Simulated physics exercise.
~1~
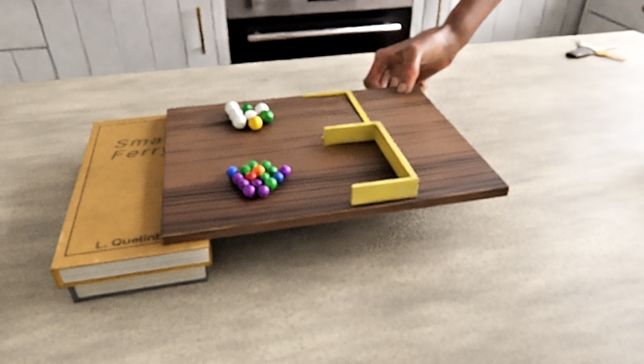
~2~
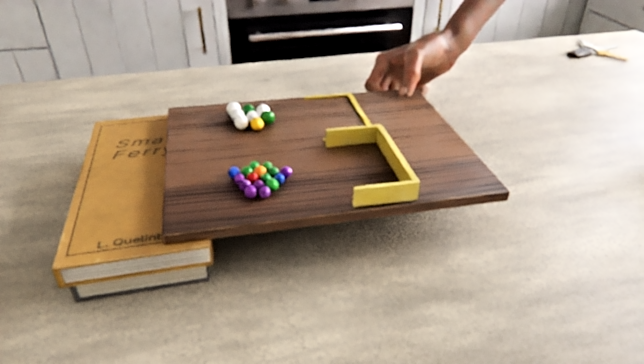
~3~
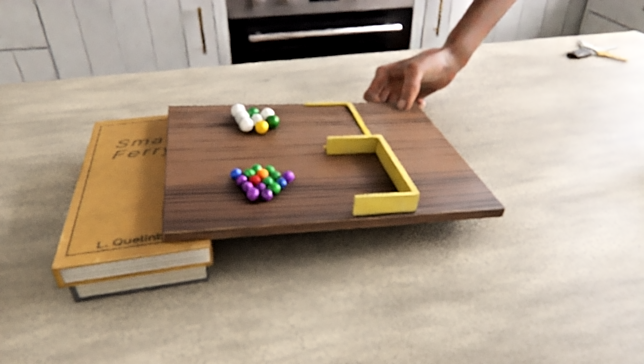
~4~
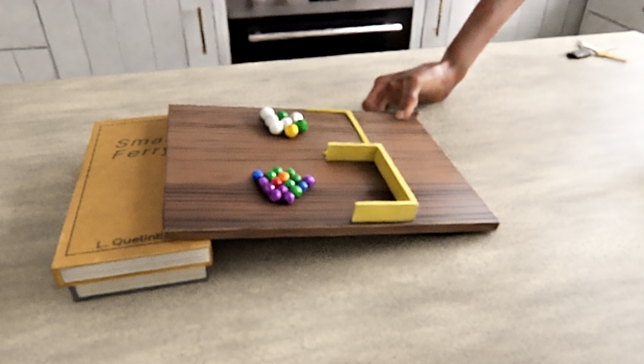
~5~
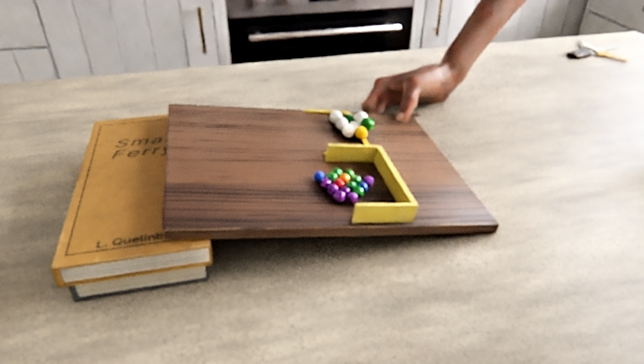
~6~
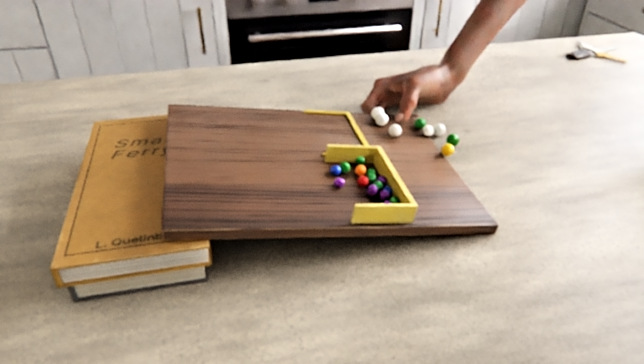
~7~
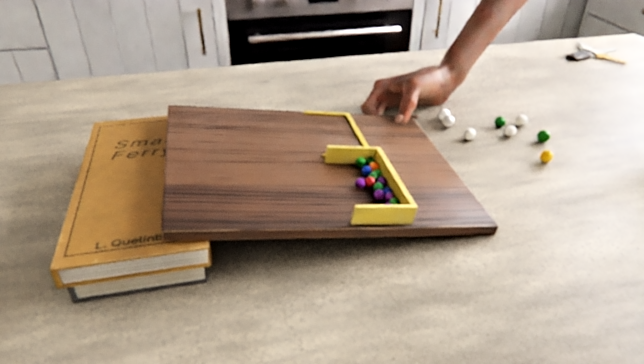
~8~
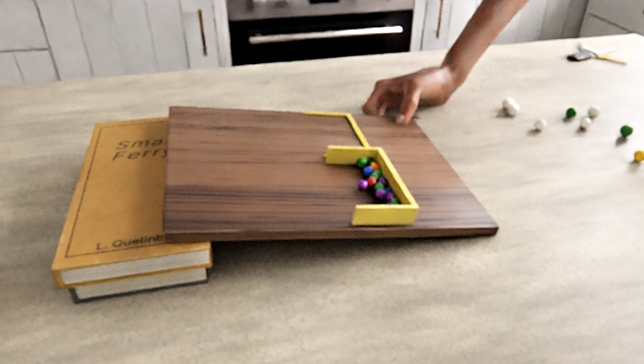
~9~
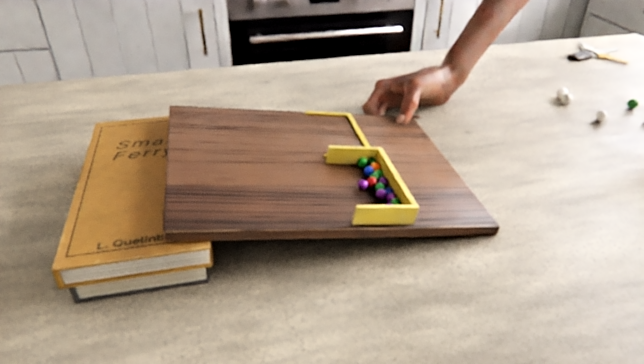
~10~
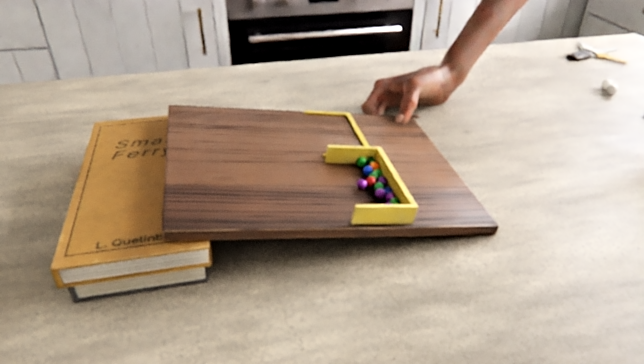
Two clusters of small balls, one white, green and yellow at the back, the other purple, green, blue and orange nearer, sit on a dark wooden board on a kitchen counter, seen from slightly above. The board's left end rests on stacked books with a tan cover, while a hand at the back holds its right side. The hand lowers that side to the counter, and both clusters roll right toward yellow bars. The farther balls pass their bar, leave the board and scatter rightward across the counter, nearly all out of view. The nearer ones finish bunched inside their bracket-shaped bar.
